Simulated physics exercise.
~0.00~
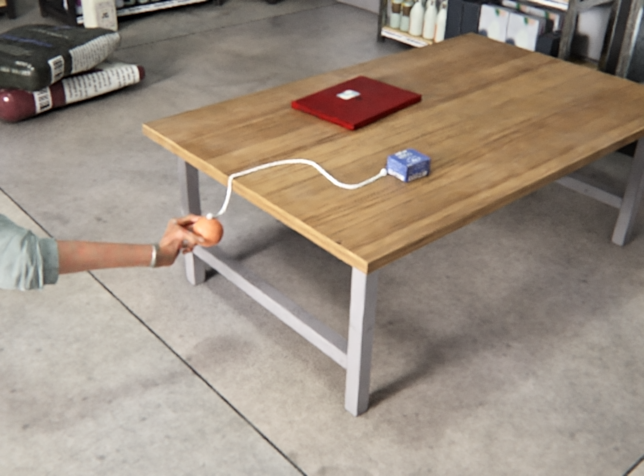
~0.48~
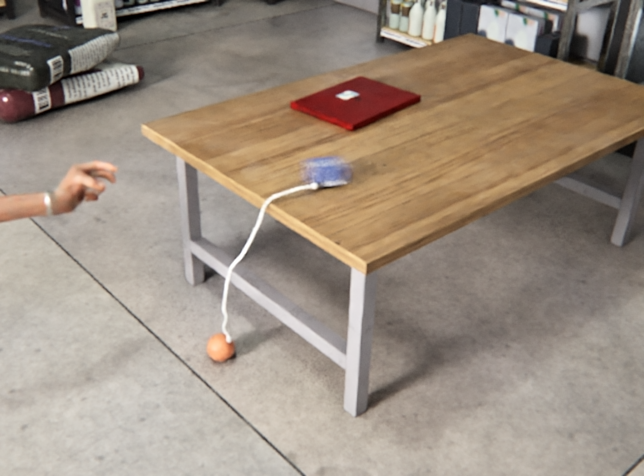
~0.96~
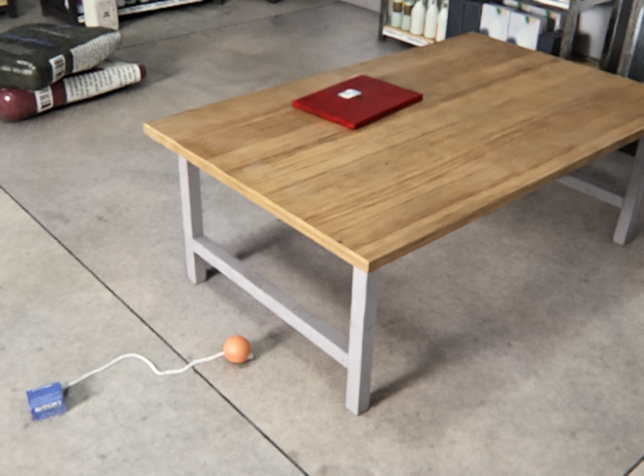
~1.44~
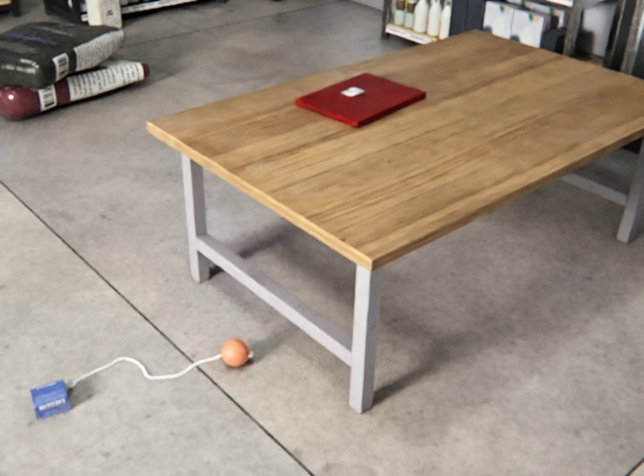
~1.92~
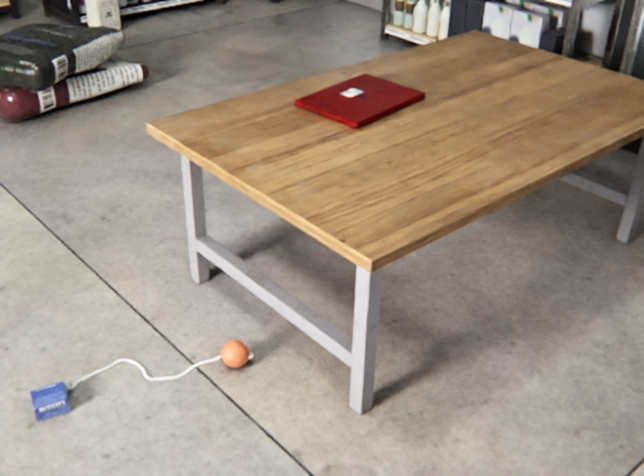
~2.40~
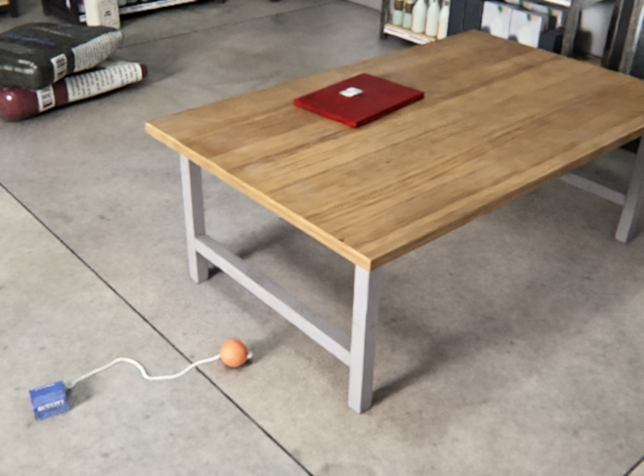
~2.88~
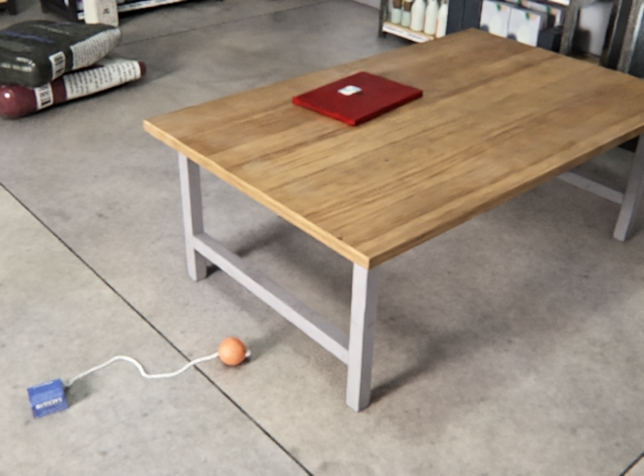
Beside a wooden table on a concrete floor, a hand releasing an orange that drops, its shoelace dragging a blue box down too.
